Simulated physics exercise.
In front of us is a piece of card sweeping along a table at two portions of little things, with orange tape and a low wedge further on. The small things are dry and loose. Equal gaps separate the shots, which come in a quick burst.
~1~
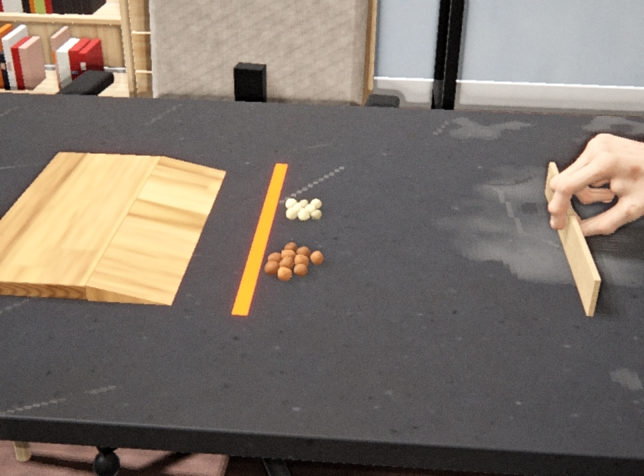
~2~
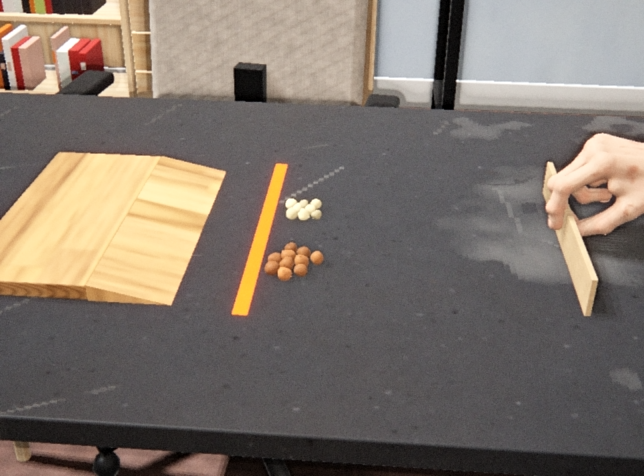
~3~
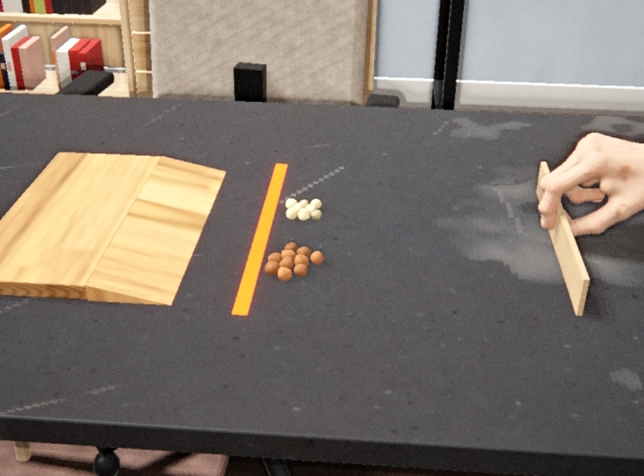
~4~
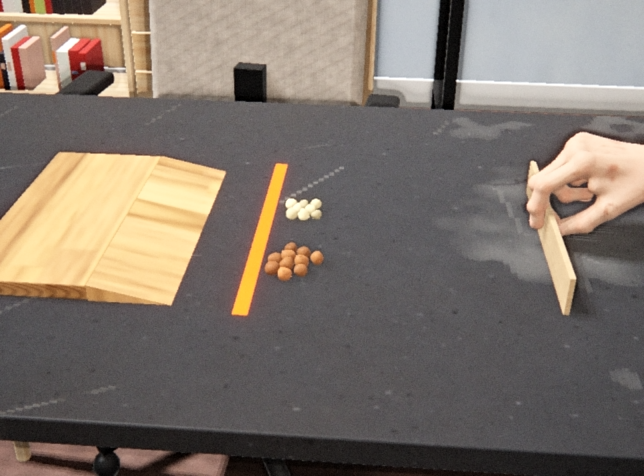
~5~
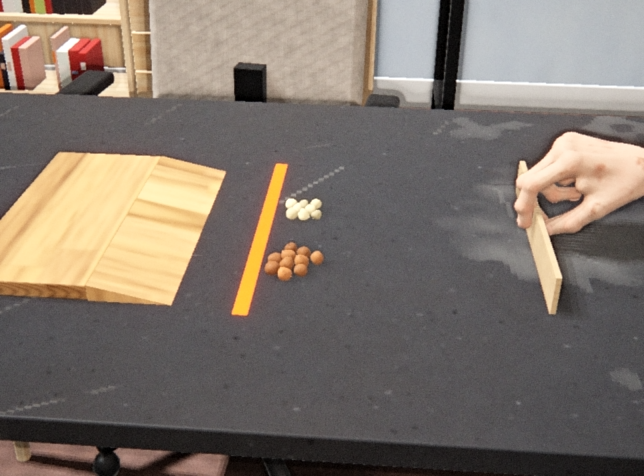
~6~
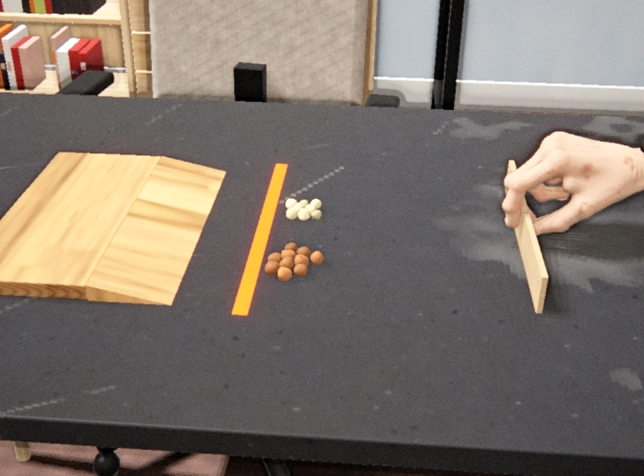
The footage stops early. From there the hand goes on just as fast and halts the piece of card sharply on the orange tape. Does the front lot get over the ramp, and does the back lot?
Front lot: No; back lot: No.
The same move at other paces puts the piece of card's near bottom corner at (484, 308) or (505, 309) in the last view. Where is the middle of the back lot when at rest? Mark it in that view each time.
First near (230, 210), then near (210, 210).
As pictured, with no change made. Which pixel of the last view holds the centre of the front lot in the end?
About (204, 256), in pixels of the final view.
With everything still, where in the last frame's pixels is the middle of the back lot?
Resting centre, last frame: Approx. (232, 207) px.
Then, 0.69 s past the last view, piece of card still moving, near (385, 205); front lot all short of the ramp; back lot all short of the ramp.
Then, 1.40 s past the last view, piece of card stopped at the orange tape; front lot all short of the ramp; back lot all short of the ramp.
Finally, piece of card stopped at the orange tape; front lot none past the top, all short of the ramp; back lot none past the top, all short of the ramp.
